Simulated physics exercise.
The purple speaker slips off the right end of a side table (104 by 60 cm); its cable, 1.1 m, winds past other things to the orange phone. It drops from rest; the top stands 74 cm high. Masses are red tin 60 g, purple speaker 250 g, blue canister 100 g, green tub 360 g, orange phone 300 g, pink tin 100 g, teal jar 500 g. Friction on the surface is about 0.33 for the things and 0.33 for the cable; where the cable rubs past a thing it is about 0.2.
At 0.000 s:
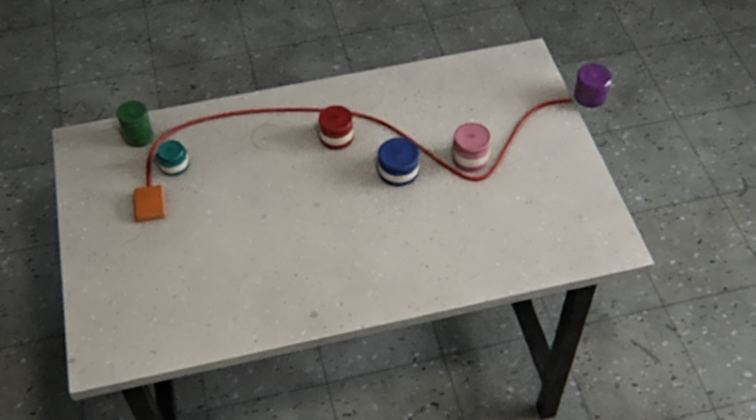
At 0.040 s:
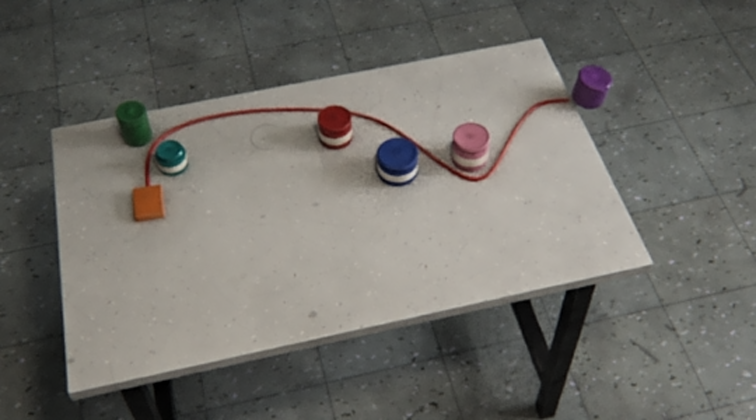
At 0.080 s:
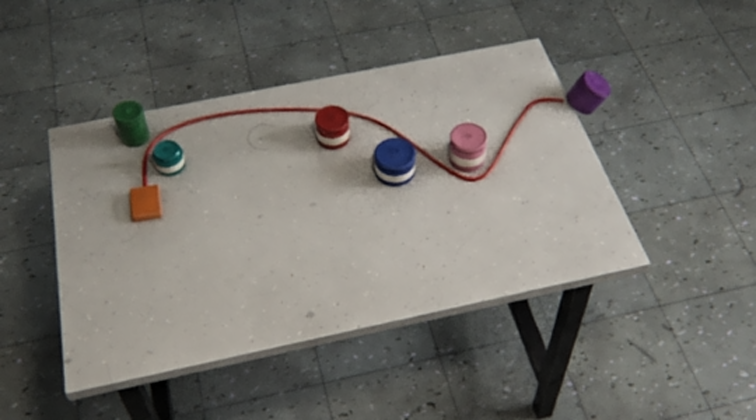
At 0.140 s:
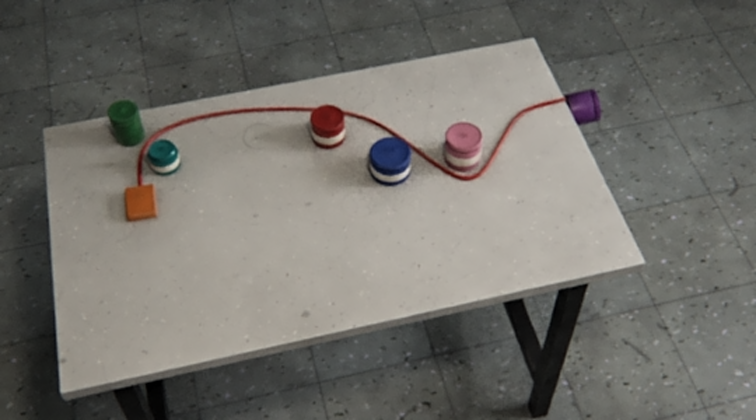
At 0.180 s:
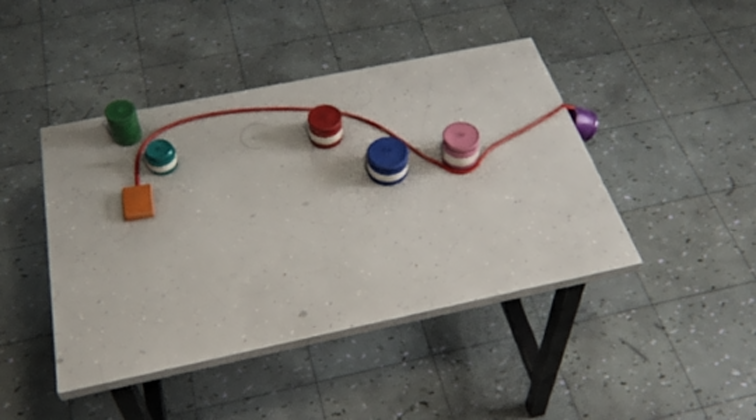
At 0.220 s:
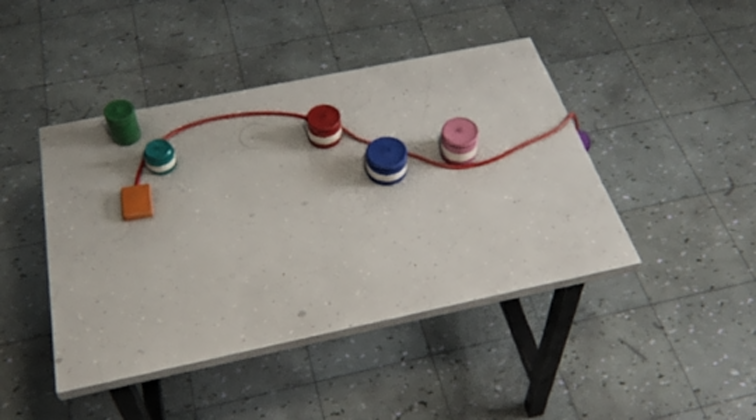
We see a red cable winding among colored containers on a pale table, an orange block at its left end; a purple cylinder tips over the right edge and drops mostly from view, drawing the cable's curves tighter.
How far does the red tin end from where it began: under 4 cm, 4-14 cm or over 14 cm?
The red tin reaches the top band.
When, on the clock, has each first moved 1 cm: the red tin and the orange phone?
About: Red tin 0.28 s, orange phone 0.34 s.
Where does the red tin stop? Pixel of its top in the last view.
Around (318, 213).
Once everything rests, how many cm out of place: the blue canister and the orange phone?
Blue canister 0 cm, orange phone 4 cm.
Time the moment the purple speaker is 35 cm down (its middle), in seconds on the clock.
About: 0.95 s.
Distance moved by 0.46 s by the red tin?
About: Red tin 15 cm.
At 0.5 s, the cable's tail end at (149, 174); red tin 17 cm off its start, pink tin 21 cm off its start, purple speaker over the edge.
At 0.7 s, the cable's tail end at (155, 172); red tin 23 cm off its start, pink tin on its side, 32 cm off its start, purple speaker over the edge.
At 1.0 s, the cable's tail end at (155, 172); red tin 23 cm off its start at (318, 213), pink tin over the edge, orange phone 4 cm off its start at (144, 182).
At 1.2 s, the cable's tail end at (155, 172); red tin 23 cm off its start, pink tin over the edge, orange phone 4 cm off its start.
At 2.4 s, the cable's tail end at (155, 172); red tin 23 cm off its start at (318, 213), pink tin over the edge, orange phone 4 cm off its start at (144, 182), teal jar 4 cm off its start at (174, 154).
